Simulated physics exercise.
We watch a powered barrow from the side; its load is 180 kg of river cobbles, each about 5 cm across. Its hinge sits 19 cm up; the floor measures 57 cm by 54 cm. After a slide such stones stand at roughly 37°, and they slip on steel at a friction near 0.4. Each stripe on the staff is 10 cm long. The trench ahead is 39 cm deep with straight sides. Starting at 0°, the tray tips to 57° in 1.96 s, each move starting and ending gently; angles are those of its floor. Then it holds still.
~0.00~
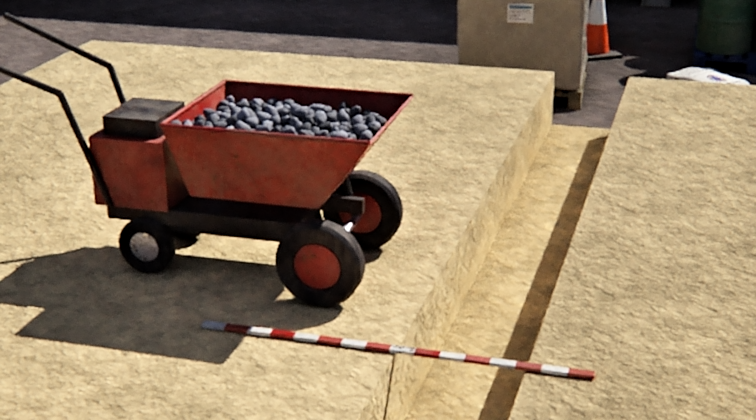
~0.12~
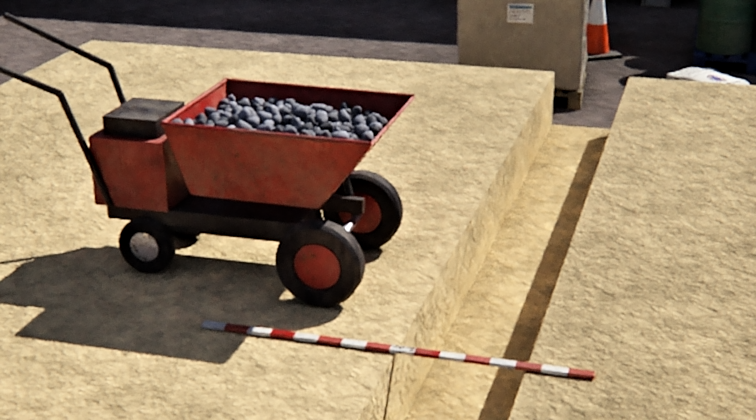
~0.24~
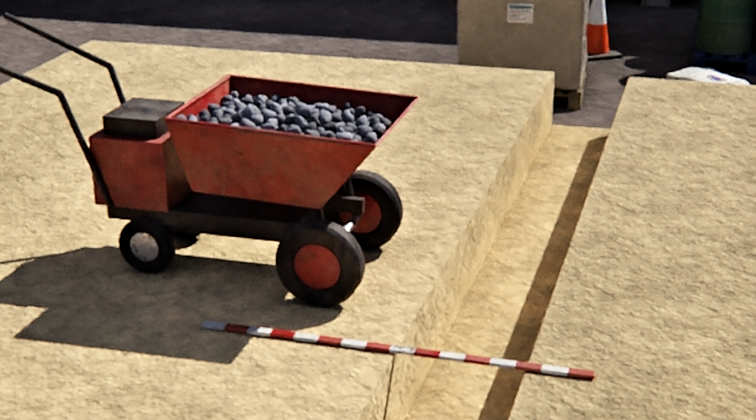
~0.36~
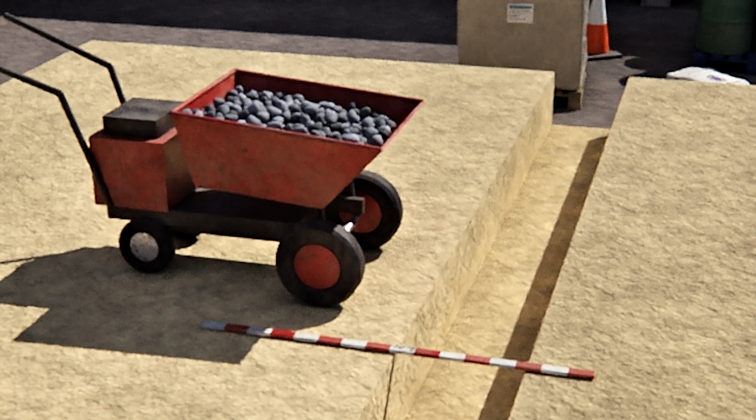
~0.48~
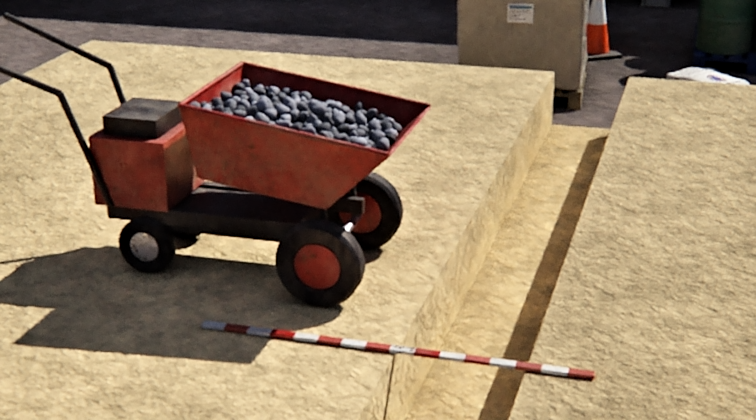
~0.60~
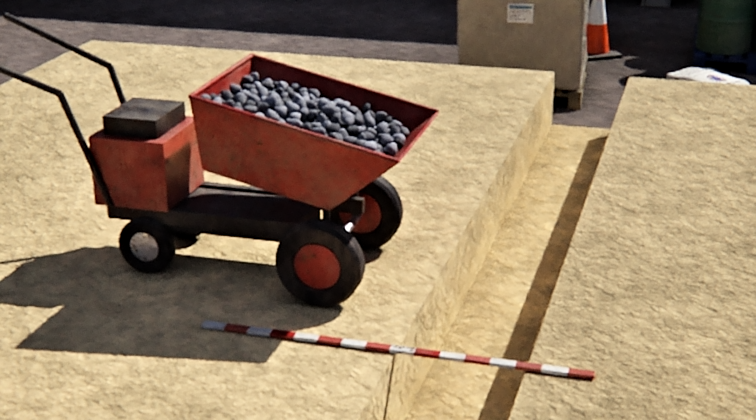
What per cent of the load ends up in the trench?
About 56 per cent.
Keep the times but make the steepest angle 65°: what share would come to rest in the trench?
In that case some 90 per cent.
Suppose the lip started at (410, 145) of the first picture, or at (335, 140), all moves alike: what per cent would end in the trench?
First some 40, then 60 per cent.
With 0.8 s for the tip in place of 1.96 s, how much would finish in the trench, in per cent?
It would be near 50 per cent.
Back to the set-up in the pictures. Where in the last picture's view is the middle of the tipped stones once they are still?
Around (506, 363).
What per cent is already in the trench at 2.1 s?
Some 15 per cent.
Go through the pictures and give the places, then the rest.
The first picture shows lip at (370, 144), floor tilted 0°, highest stones at (288, 114).
The second picture shows lip at (371, 144), floor tilted 1°, highest stones at (290, 113); the stones move at 0.1 m/s on average.
In the third picture, the tray is at 2°, its lip at (375, 146); the top of the load is at (293, 112); the stones move at 0.2 m/s on average.
In the fourth picture, the tray is at 5°, its lip at (381, 150); the top of the load is at (263, 105); the stones move at 0.2 m/s on average.
The fifth picture shows lip at (389, 155), floor tilted 9°, highest stones at (253, 98); the stones move at 0.3 m/s on average.
The sixth picture shows lip at (398, 162), floor tilted 13°, highest stones at (257, 89); the stones move at 0.3 m/s on average.
After 1.5 s the floor is at 48°; 100 % in the tray; the foremost stones are at (446, 209).
After 2.1 s the floor is at 57°; 87 % in the tray, 13 % in the trench; the foremost stones are at (546, 325).
After 2.4 s the floor is at 57°; 68 % in the tray, 30 % in the trench, 2 % past the trench; the foremost stones are at (598, 306).
After 4.4 s the floor is at 57°; 42 % in the tray, 56 % in the trench, 2 % past the trench; the foremost stones are at (646, 312).
